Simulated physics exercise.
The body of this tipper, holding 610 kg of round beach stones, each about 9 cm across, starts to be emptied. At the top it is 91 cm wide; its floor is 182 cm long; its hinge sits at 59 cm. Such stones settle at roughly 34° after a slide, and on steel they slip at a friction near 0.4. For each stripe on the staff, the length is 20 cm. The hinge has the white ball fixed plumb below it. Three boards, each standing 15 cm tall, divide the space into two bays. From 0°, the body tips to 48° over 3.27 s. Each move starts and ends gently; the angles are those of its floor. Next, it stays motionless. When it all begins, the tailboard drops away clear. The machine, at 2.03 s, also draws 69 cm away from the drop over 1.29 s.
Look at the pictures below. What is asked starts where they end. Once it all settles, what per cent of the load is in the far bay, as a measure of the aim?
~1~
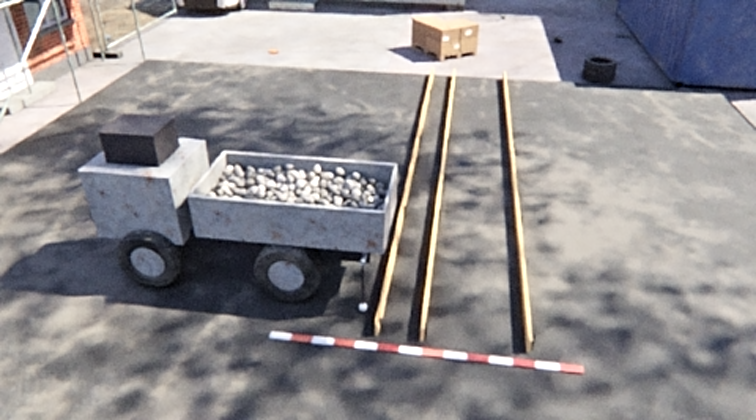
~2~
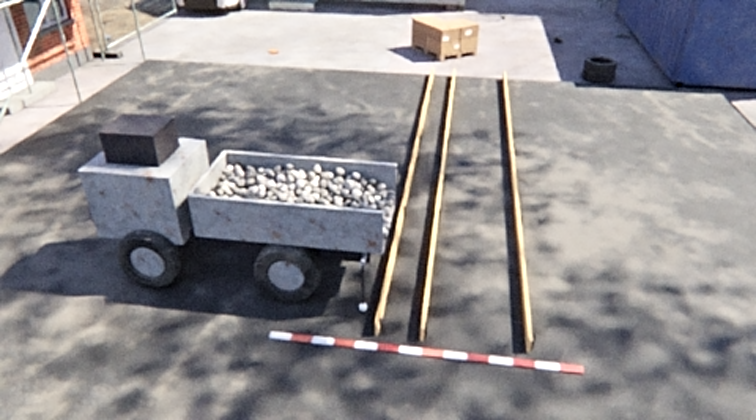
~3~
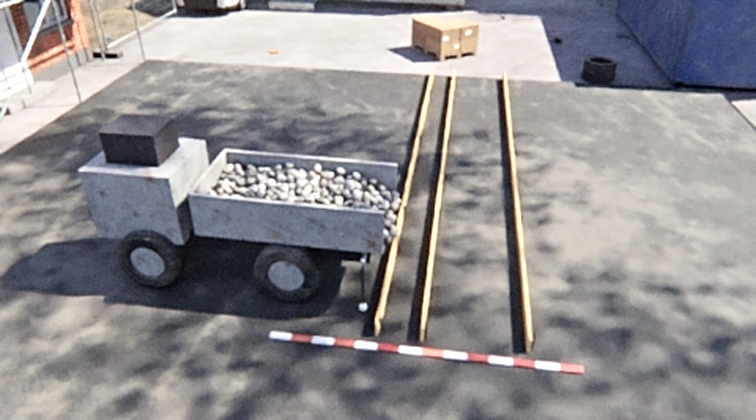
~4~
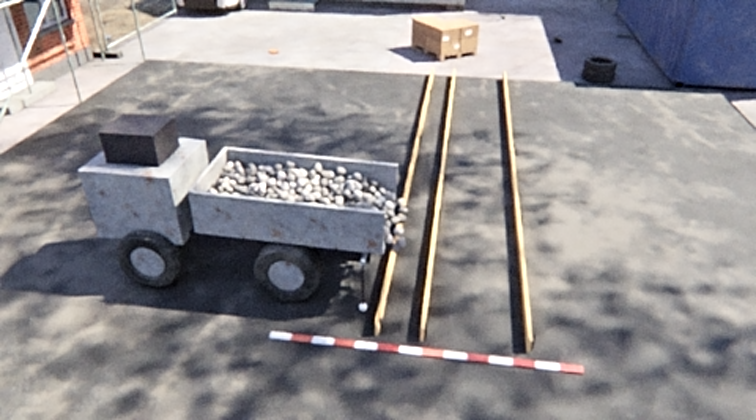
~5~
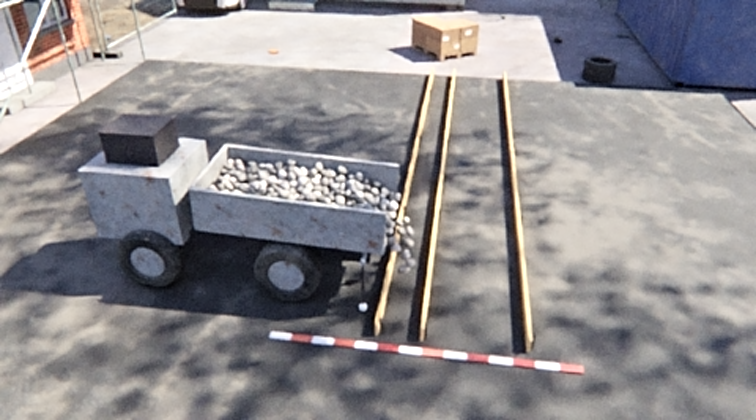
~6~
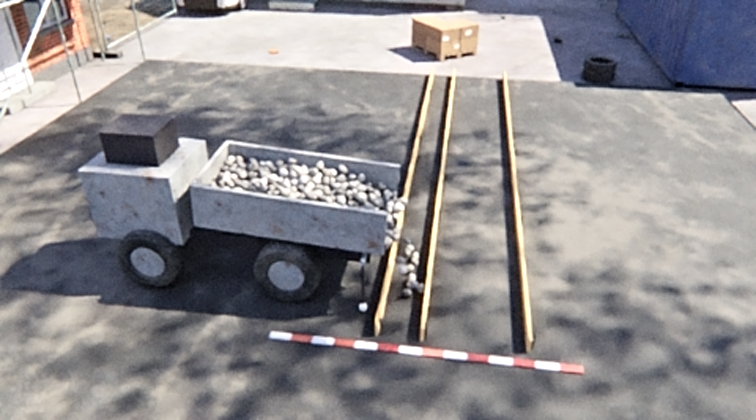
Roughly 40 per cent is there once it settles.
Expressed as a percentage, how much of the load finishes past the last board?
Roughly 0 percent of it.
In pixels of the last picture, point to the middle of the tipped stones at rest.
Their middle lands near (417, 280).
A little later the floor is at 40°; 26 % in the body, 5 % short of the bays, 45 % in the near bay, 24 % in the far bay; the foremost stones are at (503, 286).
Then the floor is at 48°; 0 % in the body, 20 % short of the bays, 39 % in the near bay, 40 % in the far bay; the foremost stones are at (518, 286).
Later still the floor is at 48°; 0 % in the body, 21 % short of the bays, 39 % in the near bay, 40 % in the far bay; the foremost stones are at (520, 280).
In the end the floor is at 48°; 0 % in the body, 21 % short of the bays, 39 % in the near bay, 40 % in the far bay; the foremost stones are at (517, 278).
